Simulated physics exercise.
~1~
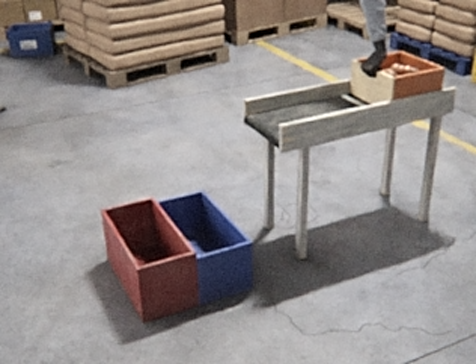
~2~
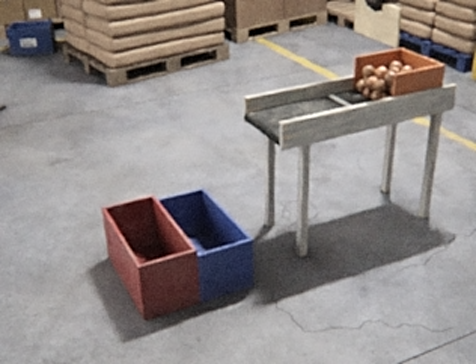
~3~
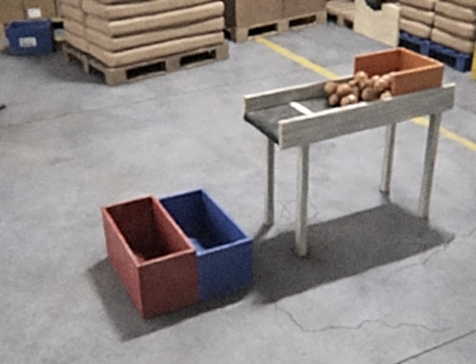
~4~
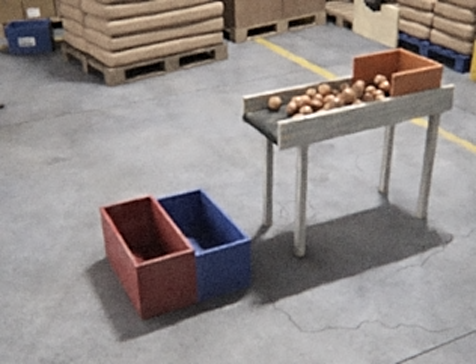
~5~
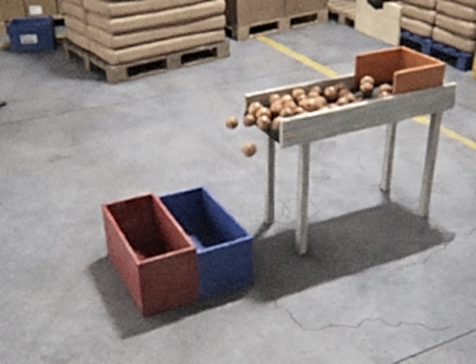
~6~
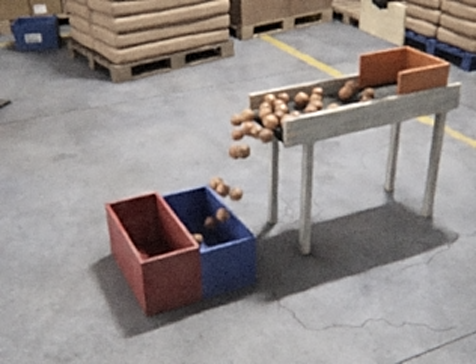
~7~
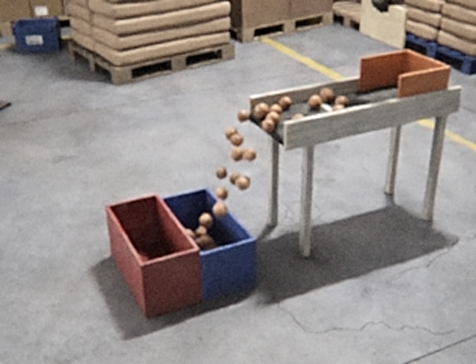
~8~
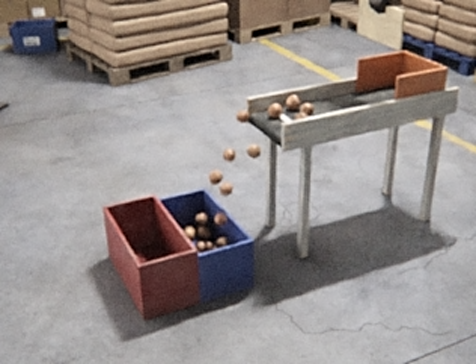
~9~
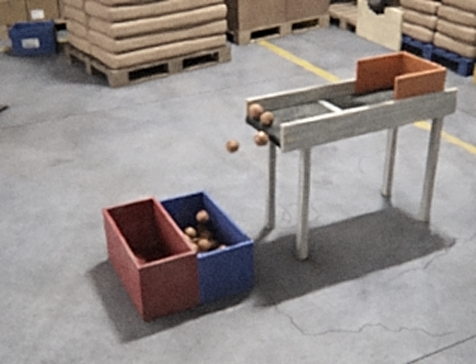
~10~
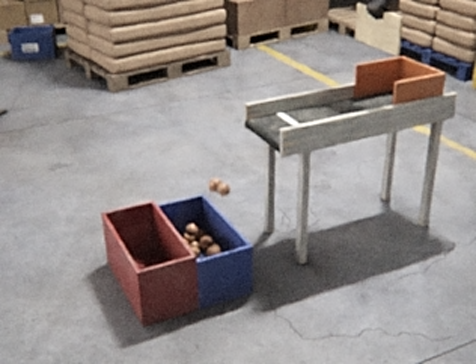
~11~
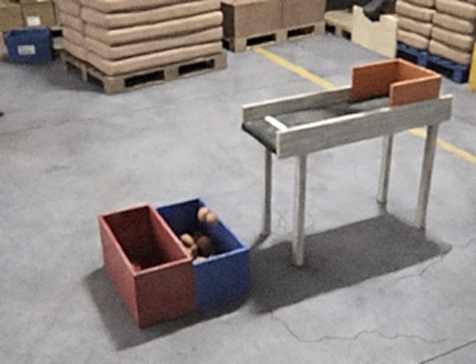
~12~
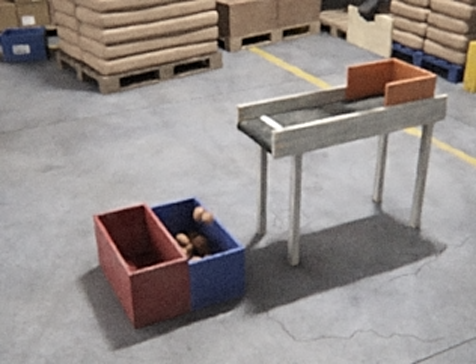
A wooden-sided conveyor on tall legs stands at the right of a grey warehouse floor, seen from above by a slightly swaying camera, with stacked sacks on pallets behind. An open orange pen sits at its far right end, while a blue box and a red tub rest side by side on the floor to the lower left. A pale gate lifts away from the pen, and the dark belt carries a heap of round brown onions leftward, spreading them out. They spill off the left end in a stream and drop into the blue box. The last few fall in, leaving the belt and pen empty and the onions lying in the blue box.
